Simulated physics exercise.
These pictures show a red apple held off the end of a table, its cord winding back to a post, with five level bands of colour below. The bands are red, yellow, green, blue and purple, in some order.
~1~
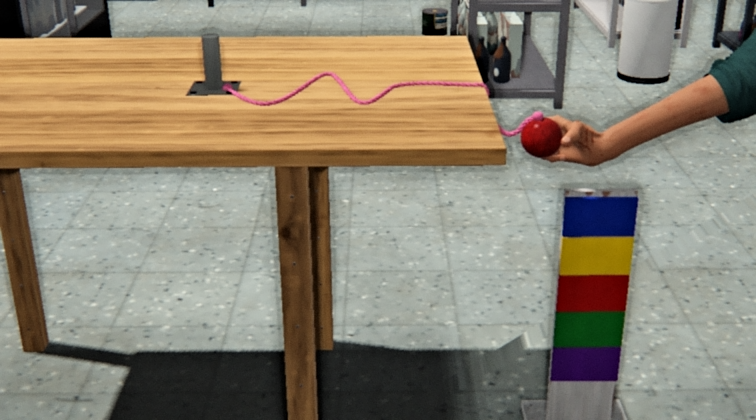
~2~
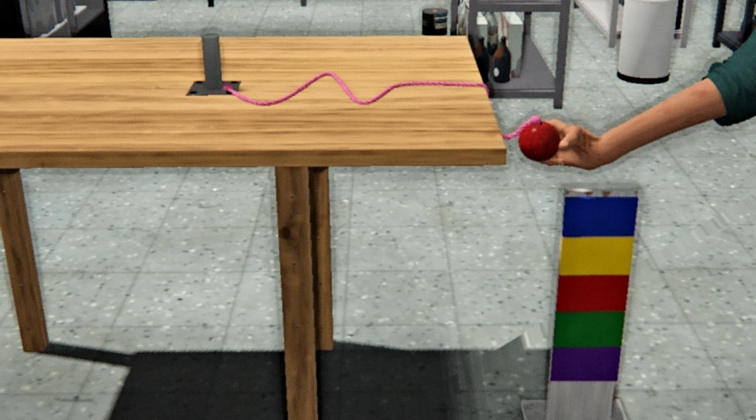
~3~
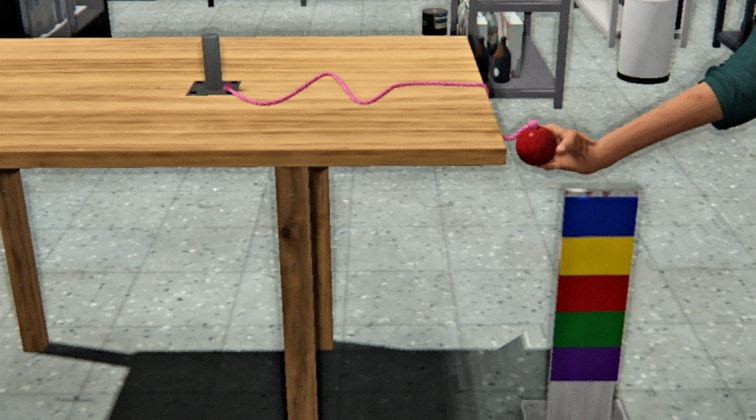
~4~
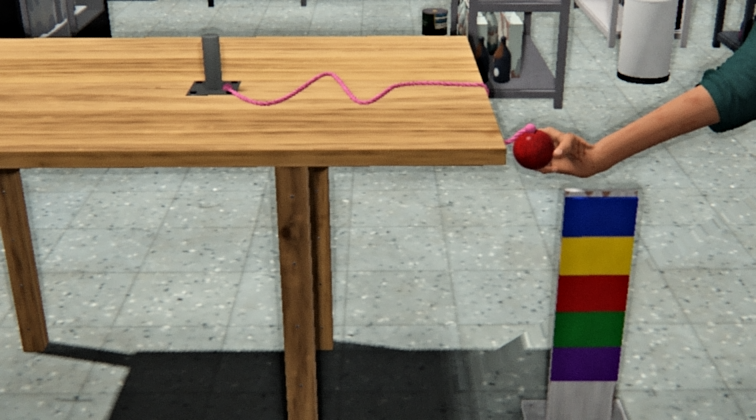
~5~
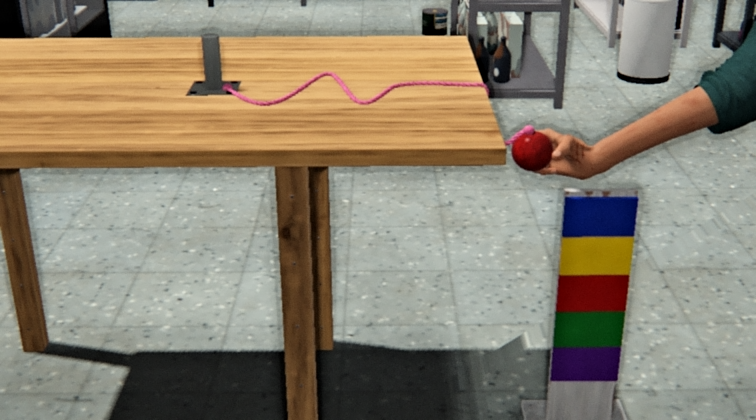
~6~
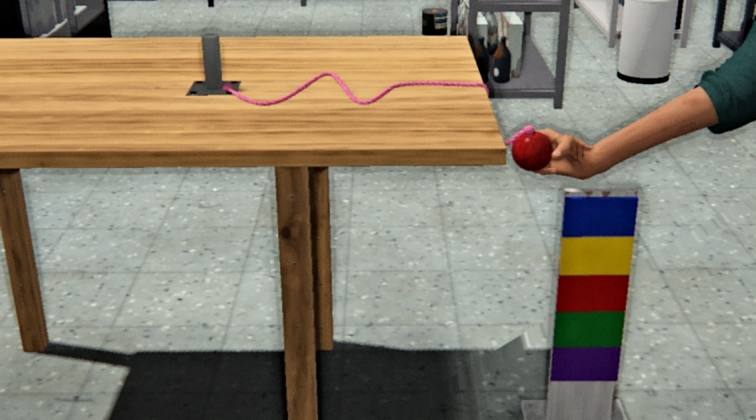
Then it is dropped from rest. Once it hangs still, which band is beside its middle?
The cord holds its middle at purple.
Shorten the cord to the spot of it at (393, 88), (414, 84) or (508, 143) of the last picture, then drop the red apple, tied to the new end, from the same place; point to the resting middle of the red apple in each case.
Near (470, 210), (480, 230) and (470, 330).
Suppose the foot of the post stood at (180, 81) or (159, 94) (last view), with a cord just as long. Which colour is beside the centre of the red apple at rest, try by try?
One after the other, green; green.
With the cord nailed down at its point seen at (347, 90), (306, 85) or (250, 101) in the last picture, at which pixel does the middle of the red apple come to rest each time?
In that order: (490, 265), (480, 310) and (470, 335).
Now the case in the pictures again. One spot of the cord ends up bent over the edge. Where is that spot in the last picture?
Near (349, 93).
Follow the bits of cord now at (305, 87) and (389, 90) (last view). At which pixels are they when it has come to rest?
Near (367, 88) and (479, 179).
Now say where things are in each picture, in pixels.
The first picture shows red apple (541, 138); blue (601, 218); yellow (597, 257); red (593, 294); green (589, 330); purple (586, 365).
The second picture shows red apple (539, 142); cord through (249, 101) (307, 85) (346, 89) (386, 92) (474, 85).
The third picture shows red apple (537, 146).
The fourth picture shows red apple (534, 150); cord through (249, 101) (307, 85) (346, 89) (386, 92) (474, 85).
The fifth picture shows red apple (532, 151).
The sixth picture shows red apple (532, 151); cord through (249, 101) (307, 85) (346, 89) (386, 92) (474, 85).
Soon after, apple near (456, 333); level with green.
Then, apple near (489, 364); level with purple.
At rest, apple near (463, 364); level with purple. At purple.
